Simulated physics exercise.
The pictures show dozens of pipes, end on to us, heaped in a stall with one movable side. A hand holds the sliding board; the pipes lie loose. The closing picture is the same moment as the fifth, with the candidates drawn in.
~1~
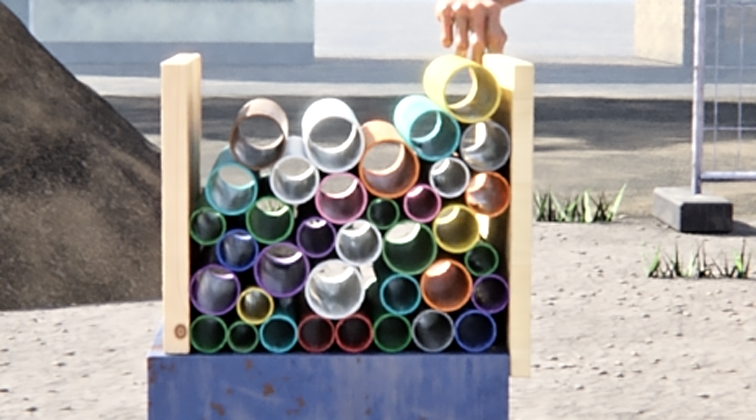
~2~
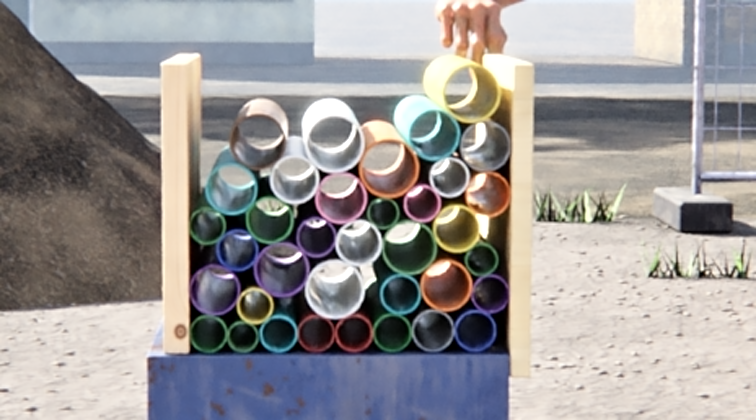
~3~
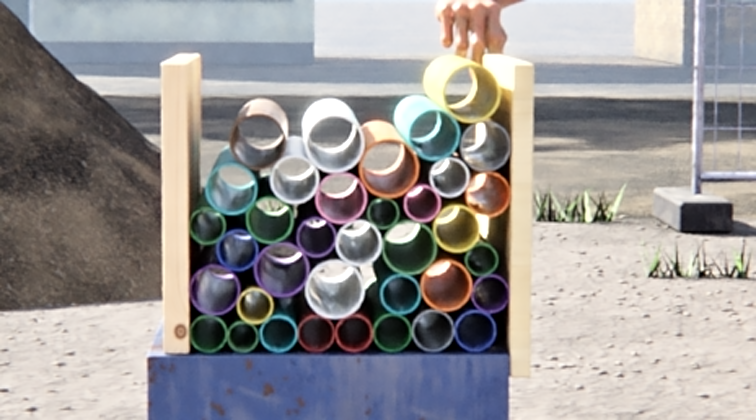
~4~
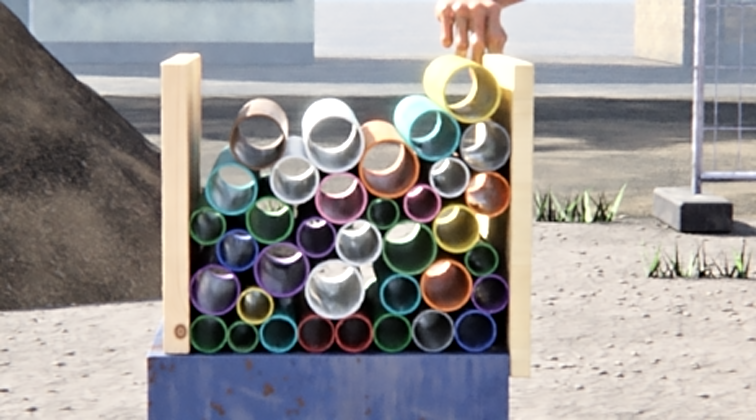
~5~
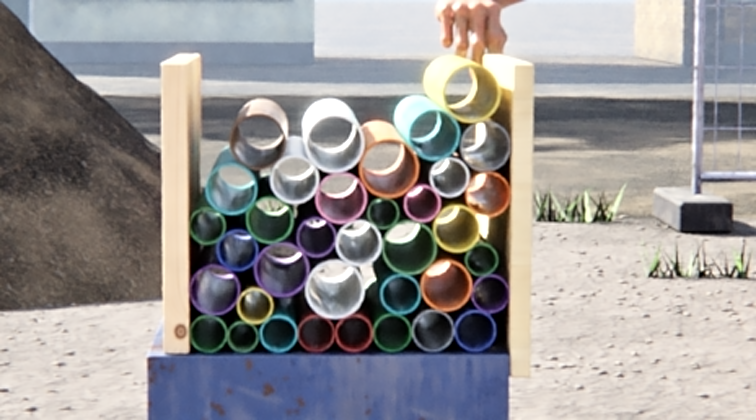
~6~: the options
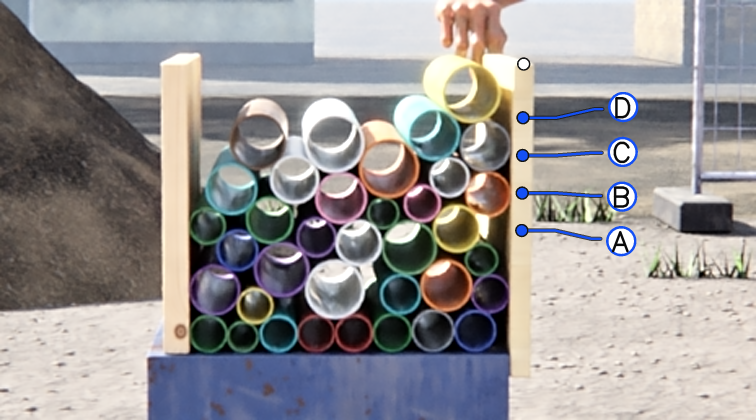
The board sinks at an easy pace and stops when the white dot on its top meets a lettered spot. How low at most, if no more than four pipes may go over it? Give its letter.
Stop at A.
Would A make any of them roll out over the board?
At A: Yes.
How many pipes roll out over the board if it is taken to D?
At D the number is none.
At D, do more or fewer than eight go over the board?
It loses fewer than eight.
On the marked copy, A at (522, 231); B at (522, 193); C at (523, 155); D at (523, 117); the white dot at (524, 64).
Following A. Soon after the start, top of the board (511, 139).
Later, top of the board (510, 224).
In the end, top of the board (510, 230), two out over the board.
As for the rest, B none out over the board; C none out over the board; D none out over the board.
